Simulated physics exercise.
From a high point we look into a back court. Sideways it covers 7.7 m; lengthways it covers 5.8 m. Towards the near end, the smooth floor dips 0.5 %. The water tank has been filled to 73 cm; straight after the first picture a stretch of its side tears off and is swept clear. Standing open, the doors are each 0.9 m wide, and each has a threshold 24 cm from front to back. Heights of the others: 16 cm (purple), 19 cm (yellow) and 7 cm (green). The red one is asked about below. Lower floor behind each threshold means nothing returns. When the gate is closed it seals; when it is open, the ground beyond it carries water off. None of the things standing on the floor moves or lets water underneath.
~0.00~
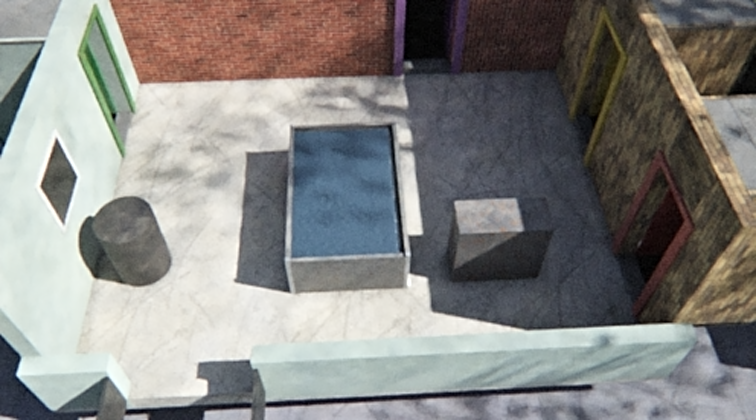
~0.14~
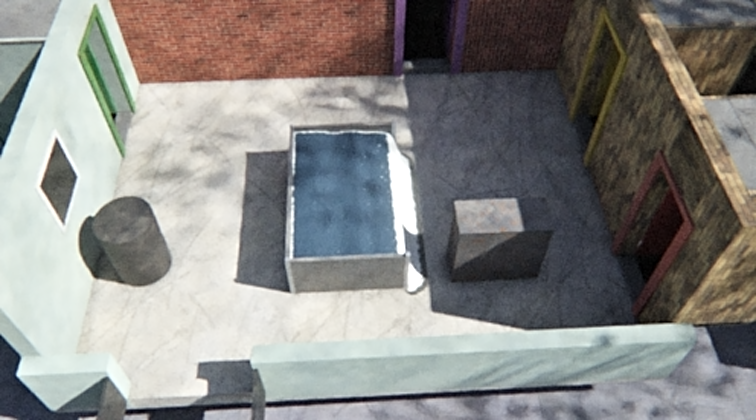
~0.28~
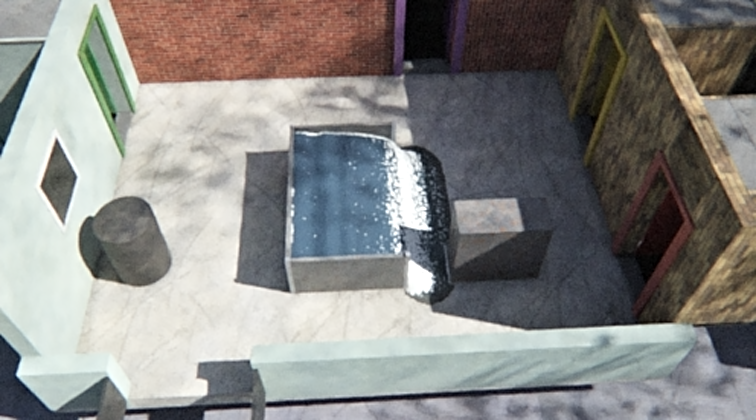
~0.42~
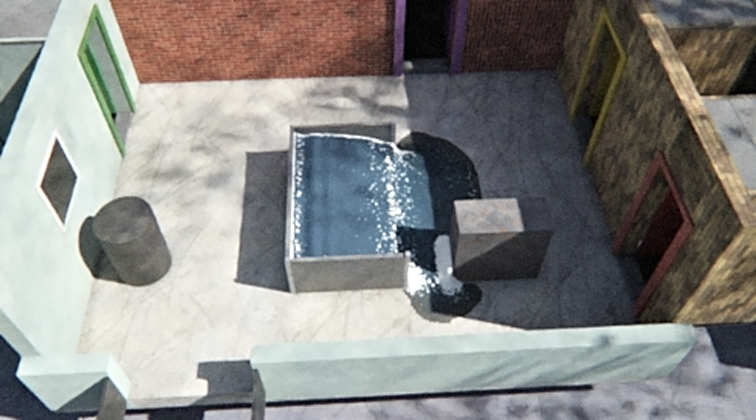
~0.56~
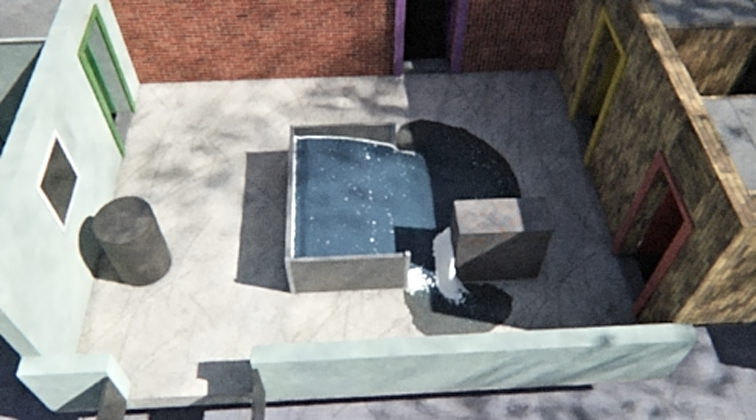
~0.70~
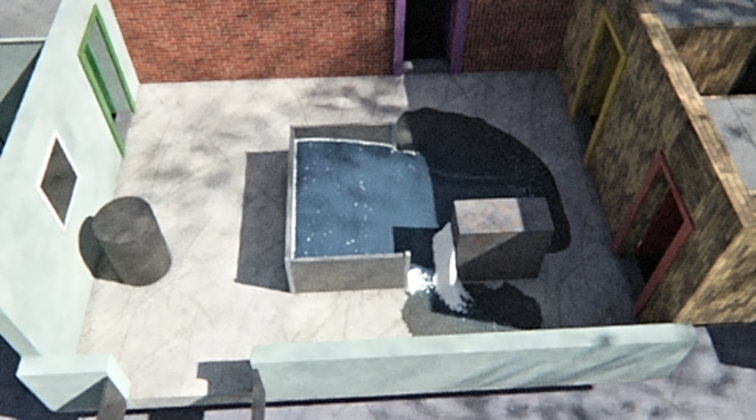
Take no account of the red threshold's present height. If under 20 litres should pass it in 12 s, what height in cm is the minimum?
The minimum is around 12.5 cm.
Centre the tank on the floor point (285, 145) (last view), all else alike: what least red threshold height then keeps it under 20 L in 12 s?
A height near 13.0 cm.
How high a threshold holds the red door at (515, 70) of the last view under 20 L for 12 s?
Around 27 cm would do it.
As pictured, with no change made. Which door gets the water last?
Door: Green.
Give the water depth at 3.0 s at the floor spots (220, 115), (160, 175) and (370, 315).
Close to 0, 0 and 1 cm, one after the other.
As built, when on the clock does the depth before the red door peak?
The level tops out around 3.2 s.
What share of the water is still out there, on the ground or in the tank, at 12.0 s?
About 88 in every hundred.
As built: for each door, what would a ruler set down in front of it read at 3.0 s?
Lab note, cm: Purple 5; yellow 21; red 12; green 0.
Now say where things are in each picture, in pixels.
In the first picture, the water tank at (345, 189) is whole and still, 73 cm deep; the red door at (648, 242) is dry.
In the second picture, the front is at (422, 280), 0.3 m from the gap at (397, 206); 0.6 m2 of floor is wet, 73 cm left at the back.
In the third picture, water pours out at (397, 208) and has run 0.8 m, to a hidden place; about 13 cm deep outside, 71 cm at the back.
In the fourth picture, the front is at a hidden place, 1.3 m from the gap at (397, 210); 3.4 m2 of floor is wet, 64 cm left at the back.
In the fifth picture, water pours out at (397, 210) and has run 1.9 m, to a hidden place; about 10 cm deep outside, 62 cm at the back.
In the sixth picture, the front is at (564, 240), 2.5 m from the gap at (397, 210); 7.3 m2 of floor is wet, 57 cm left at the back; the red door at (648, 242), 3.5 m from the gap, is still 1.1 m from the nearest water.
After 1.4 s water covers 35 % of the floor, deepest (47 cm) near (590, 198); 8 cm at the red door, 0 litres in over its 6 cm threshold.
After 3.0 s water covers 50 % of the floor, deepest (38 cm) near (551, 77); 12 cm at the red door, 28 litres in over its 6 cm threshold.
After 12.0 s water covers 100 % of the floor, deepest (10 cm) near (283, 239); 6 cm at the red door, 103 litres in over its 6 cm threshold.
At the red door as built, the water arrived by 1.3 s and peaked near 15 cm at 3.2 s.
Run again over the same 12 s with other heights there, 27 litres in over 11.5 cm, 9 litres over 15.5 cm. The limit of 20 litres is kept from about 12.5 cm up.
